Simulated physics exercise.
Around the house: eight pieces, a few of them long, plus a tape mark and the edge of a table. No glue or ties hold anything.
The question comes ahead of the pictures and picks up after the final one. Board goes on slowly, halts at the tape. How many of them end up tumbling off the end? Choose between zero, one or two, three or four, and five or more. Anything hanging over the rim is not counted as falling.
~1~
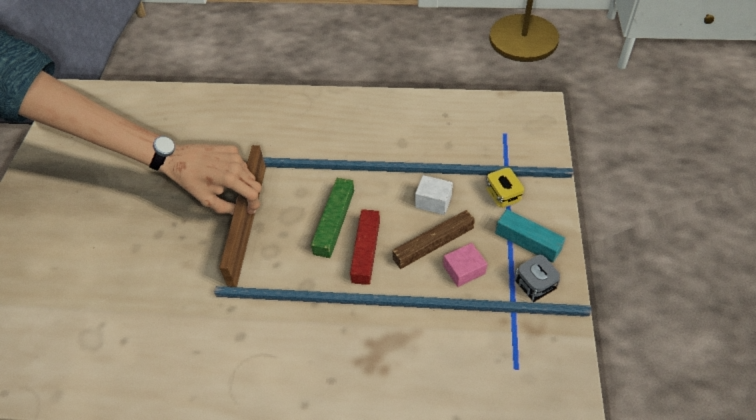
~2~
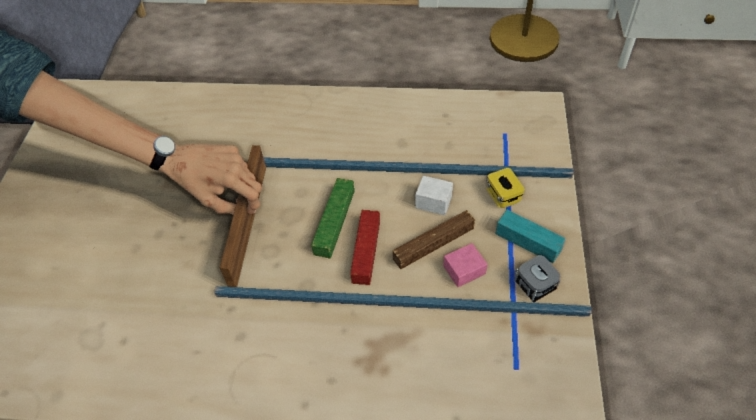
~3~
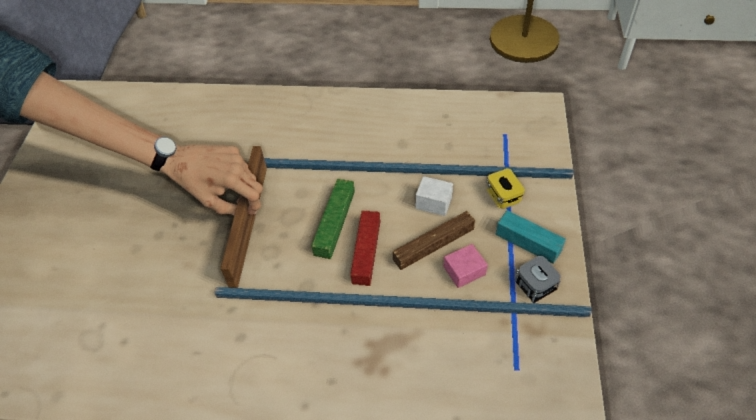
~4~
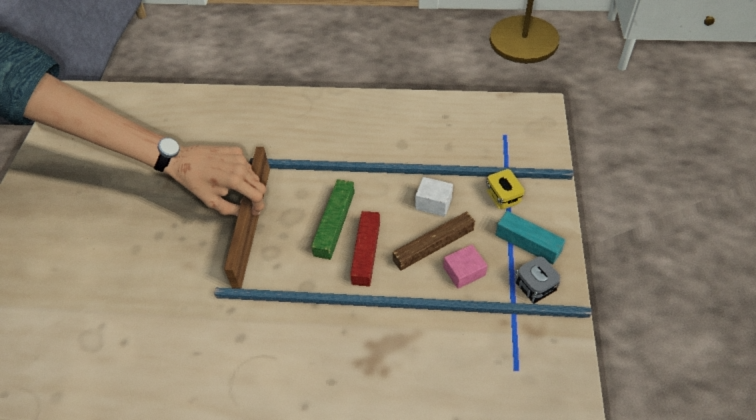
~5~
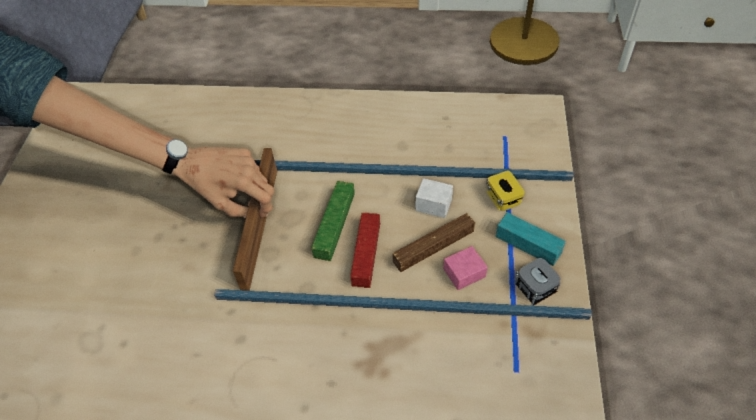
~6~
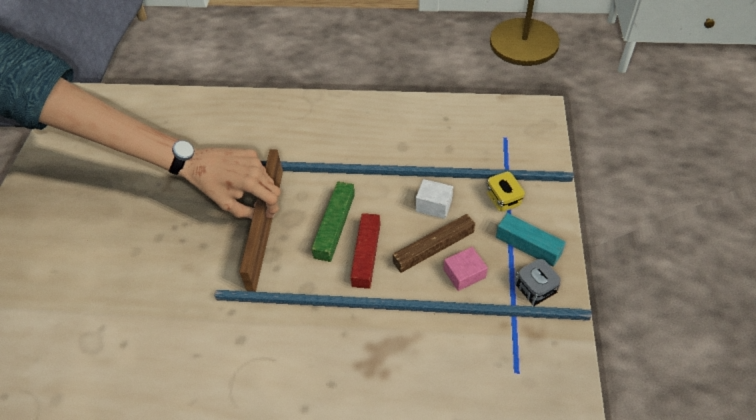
The count is one or two.
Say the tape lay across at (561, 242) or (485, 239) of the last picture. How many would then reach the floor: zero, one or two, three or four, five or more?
First tape: At least five; second tape: No fall at all.
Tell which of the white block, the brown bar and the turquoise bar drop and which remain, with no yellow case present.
White block: Is still there; brown bar: Is still there; turquoise bar: Is gone.
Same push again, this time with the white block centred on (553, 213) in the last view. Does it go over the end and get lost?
Lab note: Started there, it remains on top.
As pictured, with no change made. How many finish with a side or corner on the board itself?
At rest, 1 are in contact.
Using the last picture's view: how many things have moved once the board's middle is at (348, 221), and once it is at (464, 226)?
Well, it's 2 at the first one and 8 at the second.
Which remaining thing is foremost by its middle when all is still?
It would be the yellow case.
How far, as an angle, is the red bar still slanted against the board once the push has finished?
I'd put it at about 10°.
Soon after, none off yet; grey case at rest near (538, 282); turquoise bar at rest near (530, 239); yellow case at rest near (505, 193).
Then, none off yet; grey case moving near (542, 284); turquoise bar moving near (537, 241); yellow case at rest near (510, 189).
At rest, the number that fall off is one or two; fallen, turquoise bar and grey case.
